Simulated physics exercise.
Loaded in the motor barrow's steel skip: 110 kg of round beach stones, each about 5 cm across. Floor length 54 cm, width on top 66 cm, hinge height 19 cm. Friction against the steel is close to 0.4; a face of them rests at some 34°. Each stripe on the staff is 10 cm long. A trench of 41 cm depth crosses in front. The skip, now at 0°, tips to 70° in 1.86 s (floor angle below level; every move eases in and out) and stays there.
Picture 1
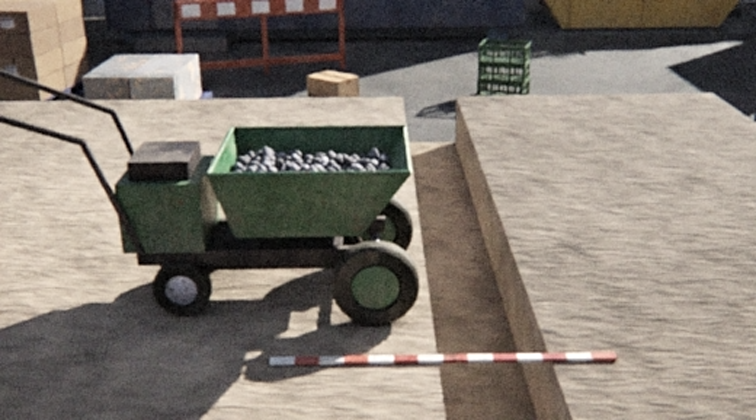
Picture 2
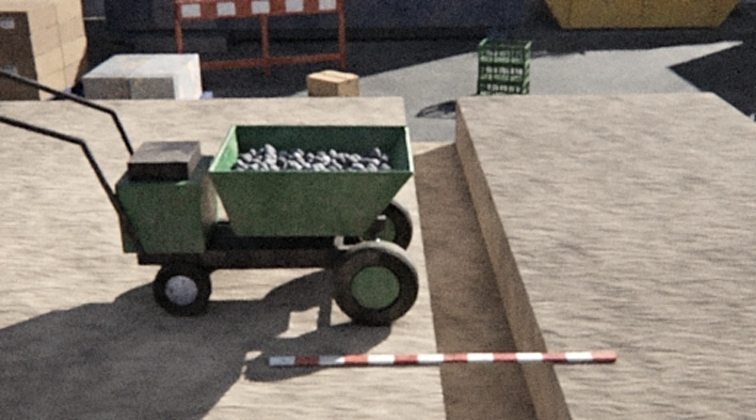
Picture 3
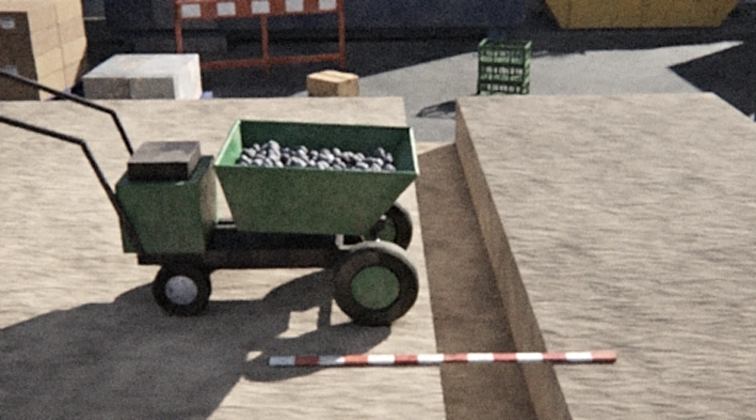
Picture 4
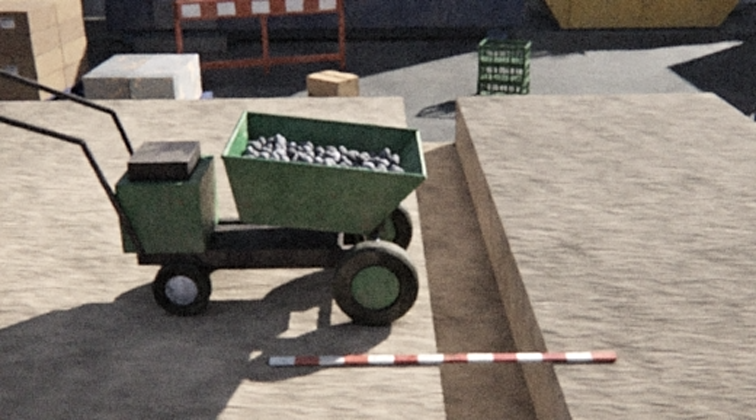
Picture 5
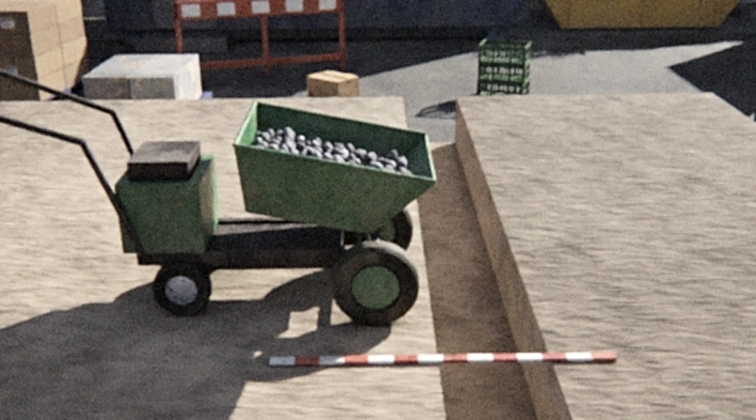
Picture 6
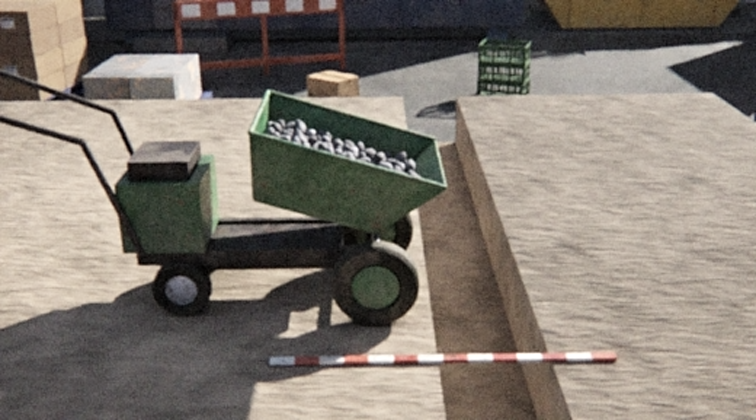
A green skip loaded with grey stones sits level on a small motor barrow beside a trench, a red-and-white staff lying in front. It begins tilting slowly, then more steeply, its left end rising and its right lip shifting toward the trench, while the wheels and chassis stay still.
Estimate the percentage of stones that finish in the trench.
About 55 per cent.
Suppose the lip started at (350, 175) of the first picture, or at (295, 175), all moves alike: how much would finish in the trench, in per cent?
First some 100, then 80 per cent.
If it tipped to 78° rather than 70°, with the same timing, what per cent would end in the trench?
It would be near 50 per cent.
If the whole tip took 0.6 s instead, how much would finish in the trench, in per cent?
In that case some 35 per cent.
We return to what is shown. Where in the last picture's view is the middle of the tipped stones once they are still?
Around (518, 344).
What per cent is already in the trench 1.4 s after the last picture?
Some 20 per cent.
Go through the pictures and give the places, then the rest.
Lip at (411, 173), floor tilted 0°, highest stones at (292, 161), in the first picture.
Lip at (413, 173), floor tilted 1°, highest stones at (275, 160), in the second picture.
Lip at (418, 175), floor tilted 3°, highest stones at (268, 156), in the third picture.
Lip at (426, 178), floor tilted 7°, highest stones at (271, 149), in the fourth picture.
Lip at (435, 182), floor tilted 12°, highest stones at (273, 139), in the fifth picture.
Lip at (446, 188), floor tilted 17°, highest stones at (281, 130), in the sixth picture.
Then, 0.8 s after the last picture the floor is at 59°, 100 % in the skip; the foremost stones are at (491, 211).
Then, 1.4 s after the last picture the floor is at 70°, 47 % in the skip, 19 % in the trench, 33 % past the trench; the foremost stones are at (625, 291).
Then, 1.7 s after the last picture the floor is at 70°, 22 % in the skip, 33 % in the trench, 45 % past the trench; the foremost stones are at (683, 294).
Then, 3.7 s after the last picture the floor is at 70°, 0 % in the skip, 55 % in the trench, 45 % past the trench; the foremost stones are at (711, 312).
